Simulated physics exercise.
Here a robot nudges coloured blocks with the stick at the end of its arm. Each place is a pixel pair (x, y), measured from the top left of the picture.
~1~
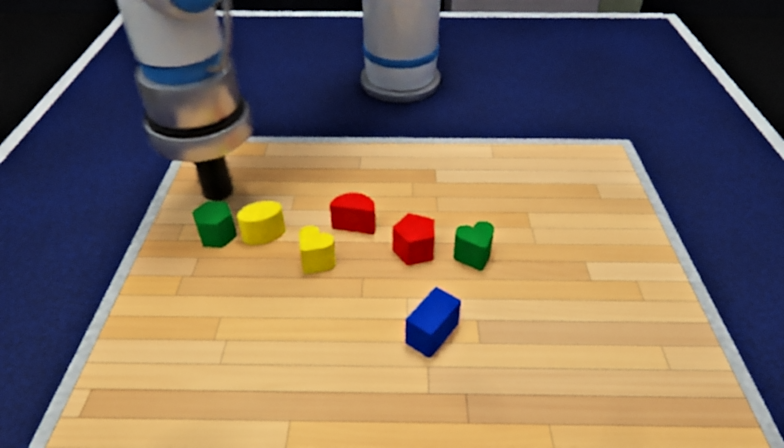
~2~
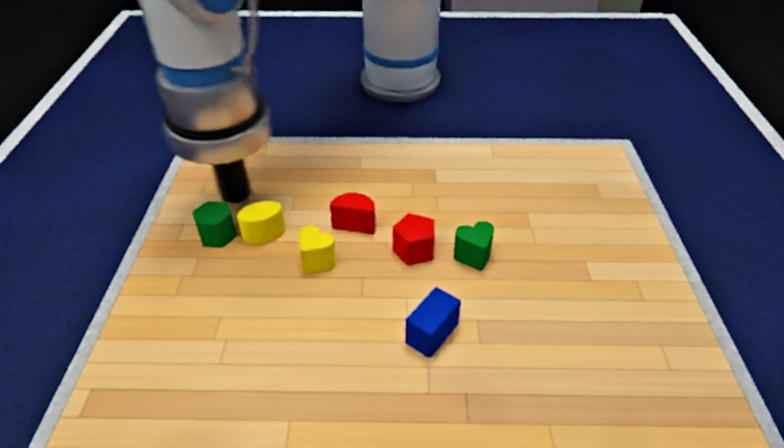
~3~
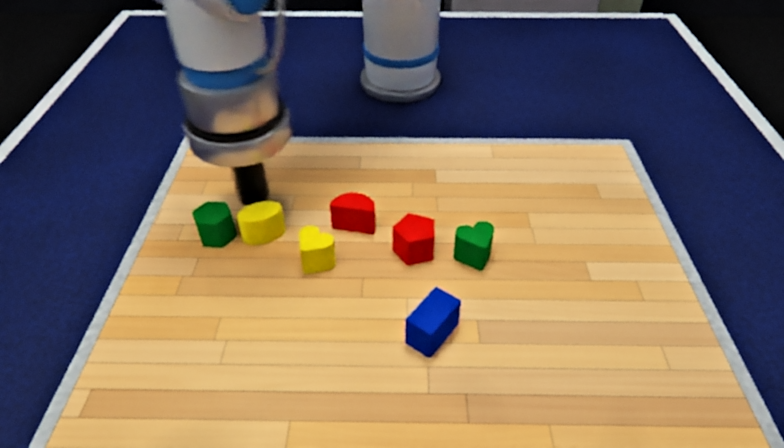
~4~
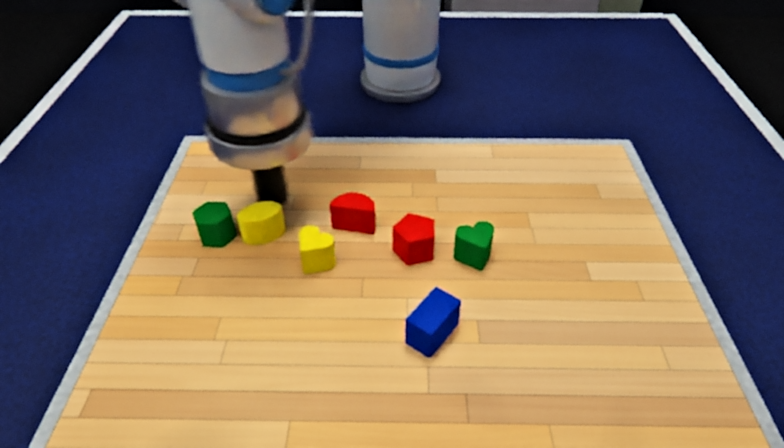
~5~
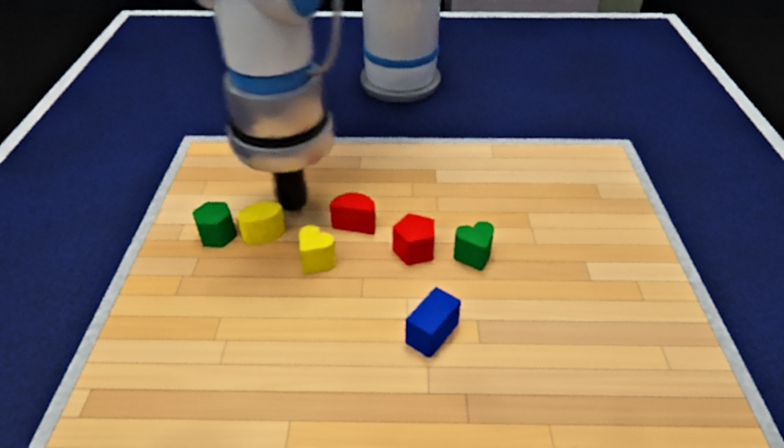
In this clip, a robot arm with a dark stick at its end moves steadily right behind the green and yellow blocks on a wooden board, while the red, green, yellow and blue blocks all stay still.
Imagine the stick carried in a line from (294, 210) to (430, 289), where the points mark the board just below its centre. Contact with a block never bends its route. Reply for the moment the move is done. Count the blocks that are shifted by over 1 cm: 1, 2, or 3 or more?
The push will move one block.
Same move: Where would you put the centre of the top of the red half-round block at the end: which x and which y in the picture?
Close to (384, 206).
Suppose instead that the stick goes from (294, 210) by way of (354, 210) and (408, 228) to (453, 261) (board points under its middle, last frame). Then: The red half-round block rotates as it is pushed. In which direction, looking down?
It spins clockwise.
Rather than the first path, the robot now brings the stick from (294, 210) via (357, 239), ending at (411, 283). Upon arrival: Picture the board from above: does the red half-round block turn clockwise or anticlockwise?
Anticlockwise.
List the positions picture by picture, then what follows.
Tip of the stick (218, 192), middles of tops, red half-round block (354, 201), red pentagon (416, 227), blue rectangular block (434, 309), in the first picture.
Stick (236, 195), nothing pushed, in the second picture.
Stick (254, 197), nothing pushed, in the third picture.
Stick (273, 199), nothing pushed, in the fourth picture.
Stick (293, 202), red half-round block (354, 201), red pentagon (416, 227), blue rectangular block (434, 309), in the fifth picture.
On the path given first. One third of the way, stick (335, 225); red half-round block (371, 202), turned 35° anticlockwise.
Two thirds of the way, stick (381, 252); red half-round block (384, 206), turned 90° anticlockwise.
At the end, stick (430, 281); red half-round block (384, 206), turned 90° anticlockwise; red pentagon (422, 227), turned 15° anticlockwise; blue rectangular block unmoved.
